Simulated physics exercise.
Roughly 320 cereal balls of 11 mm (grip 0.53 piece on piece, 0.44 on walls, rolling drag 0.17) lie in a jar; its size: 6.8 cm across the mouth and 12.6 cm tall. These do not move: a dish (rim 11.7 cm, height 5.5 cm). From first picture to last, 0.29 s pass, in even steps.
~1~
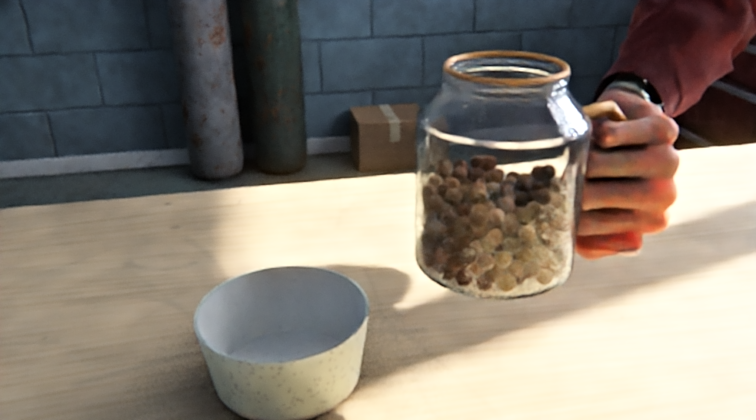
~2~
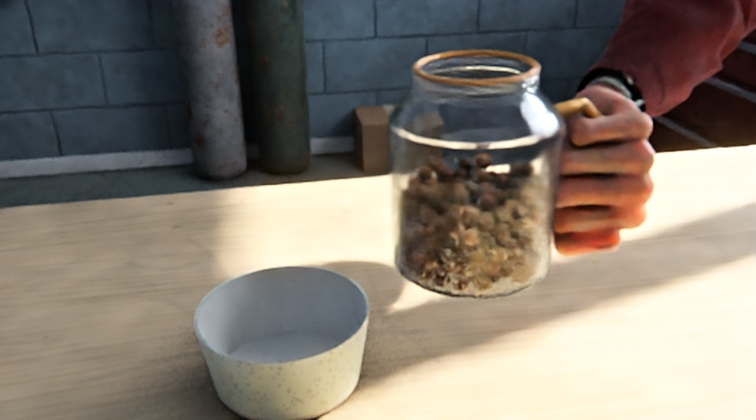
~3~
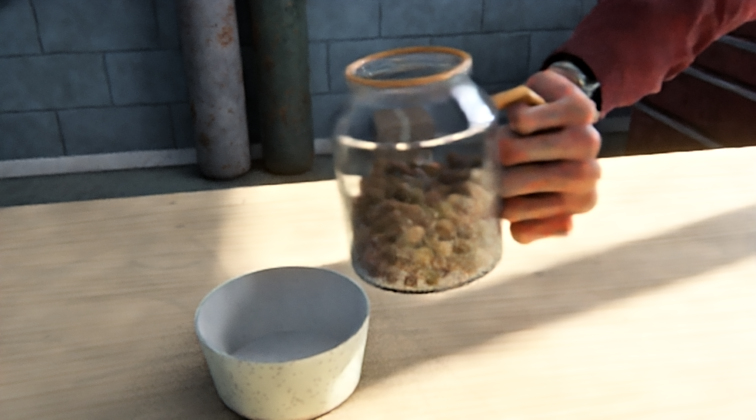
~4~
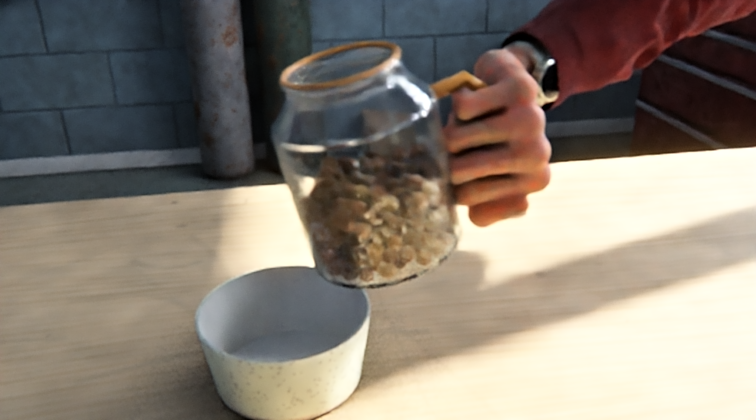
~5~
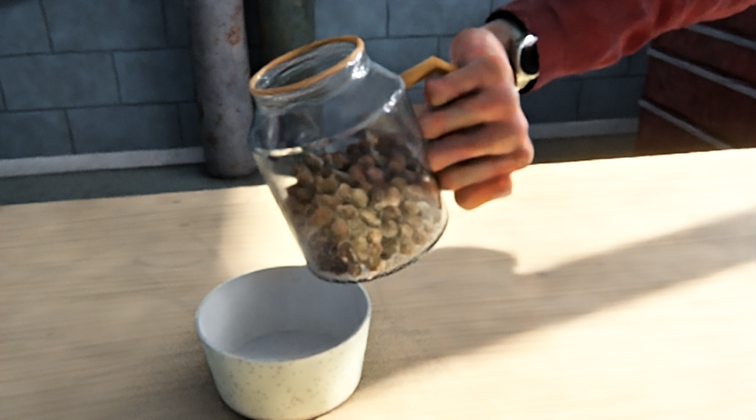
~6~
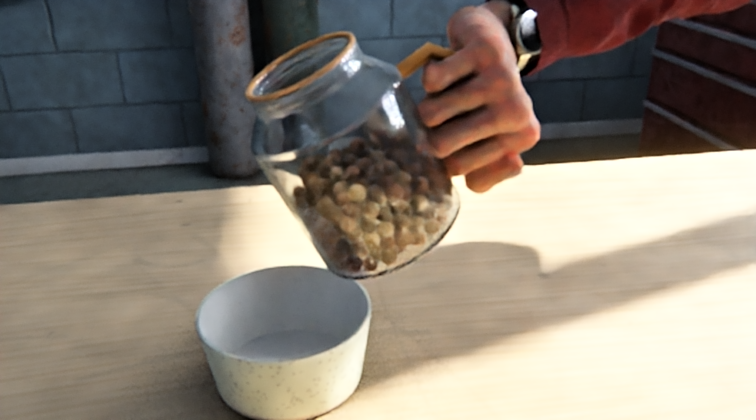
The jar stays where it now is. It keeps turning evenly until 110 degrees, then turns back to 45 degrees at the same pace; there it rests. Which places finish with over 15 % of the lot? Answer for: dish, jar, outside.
Dish: Under, jar: Over, outside: Under.
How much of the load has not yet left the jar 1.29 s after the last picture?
About 100 per cent.
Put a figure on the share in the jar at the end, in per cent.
Roughly 100 per cent.
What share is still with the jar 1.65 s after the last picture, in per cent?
About 100 per cent.
Then, 0.49 s after the last picture, tilt 81 degrees; jar 100 %; middle of all pieces near (416, 120).
Then, 0.91 s after the last picture, tilt 105 degrees; jar 100 %; middle of all pieces near (388, 116).
Then, 1.29 s after the last picture, tilt 62 degrees; jar 100 %; middle of all pieces near (366, 169).
Then, 1.65 s after the last picture, tilt 45 degrees; jar 100 %; middle of all pieces near (350, 183).
In the end, dish 0 %, jar 100 %, outside 0 %.
